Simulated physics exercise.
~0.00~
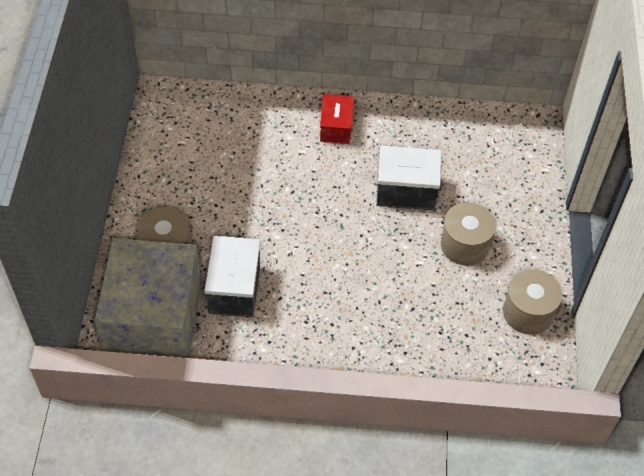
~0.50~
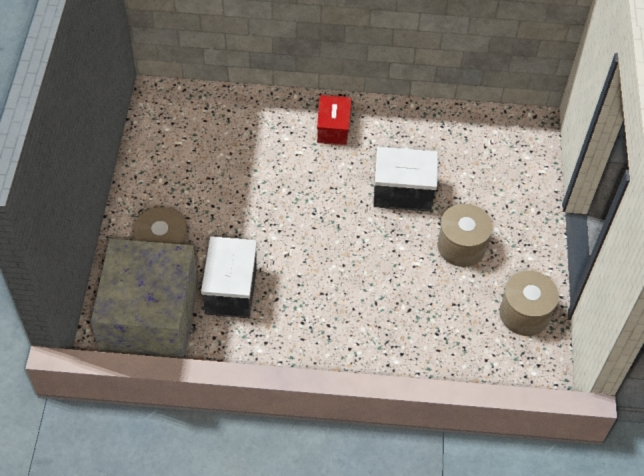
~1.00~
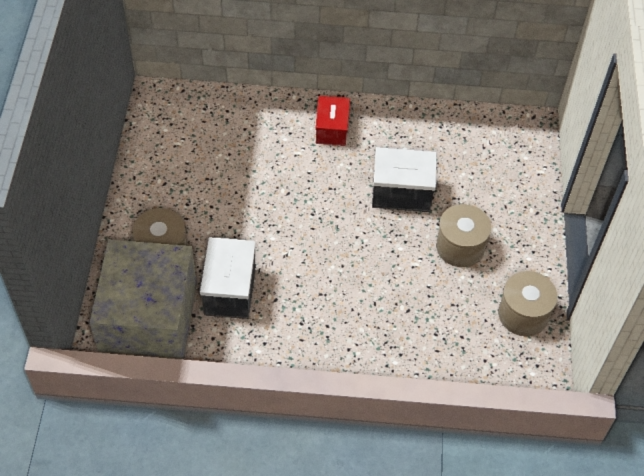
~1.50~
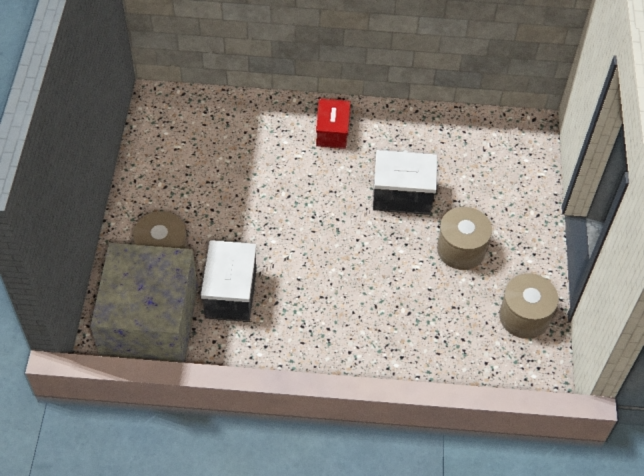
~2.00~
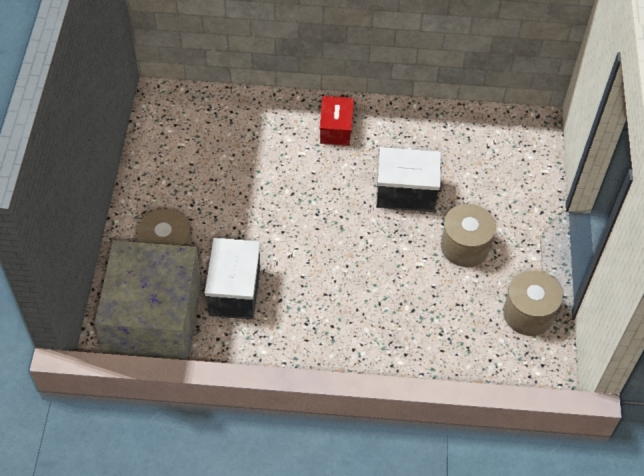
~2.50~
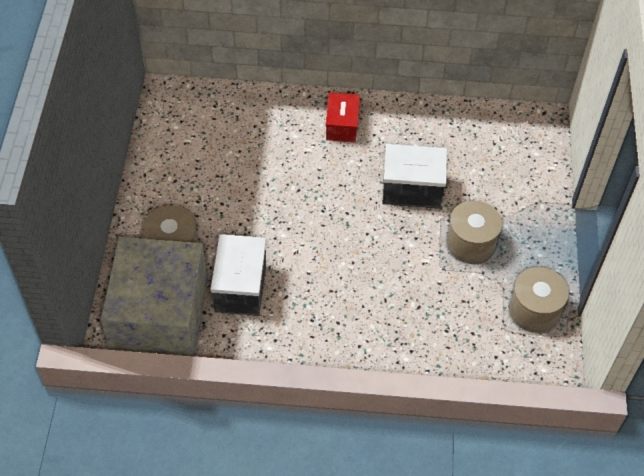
Bluish water covered the pale ground outside a small walled room, then crept in through the opening on the right and spread thinly toward two round tan containers, while the red box and everything else stayed put.
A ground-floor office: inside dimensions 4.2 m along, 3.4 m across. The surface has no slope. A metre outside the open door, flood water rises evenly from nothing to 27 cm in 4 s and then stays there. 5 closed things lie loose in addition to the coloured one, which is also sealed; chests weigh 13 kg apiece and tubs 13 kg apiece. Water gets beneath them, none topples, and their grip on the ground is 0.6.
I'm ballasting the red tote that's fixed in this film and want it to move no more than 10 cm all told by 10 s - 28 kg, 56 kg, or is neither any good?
It will take just the lighter choice to stop it.
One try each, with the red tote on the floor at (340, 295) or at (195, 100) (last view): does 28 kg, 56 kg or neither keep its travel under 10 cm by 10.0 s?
One by one: The small mass suffices; the small mass suffices.
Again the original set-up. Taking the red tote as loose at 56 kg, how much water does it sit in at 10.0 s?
Depth: Approx. 17 cm.
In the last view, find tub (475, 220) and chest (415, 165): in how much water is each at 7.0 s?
Roughly 9 and 7 cm.
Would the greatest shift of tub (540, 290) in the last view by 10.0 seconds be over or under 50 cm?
Verdict for this one: Under half a metre.
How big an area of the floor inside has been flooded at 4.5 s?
That flooded area is roughly 7.0 m2.
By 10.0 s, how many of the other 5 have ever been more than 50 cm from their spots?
The tally stands at 3.
After 3.5 s the red tote would be 0 cm from its start with 28 kg and 0 cm from its start with 56 kg; 0 cm of water round it then.
After 4.5 s the red tote would be 0 cm from its start with 28 kg and 0 cm from its start with 56 kg; 1 cm of water round it then.
After 7.0 s the red tote would be 1 cm from its start with 28 kg and 0 cm from its start with 56 kg; 7 cm of water round it then.
After 10.0 s the red tote would be 1 cm from its start with 28 kg and 0 cm from its start with 56 kg; 17 cm of water round it then.
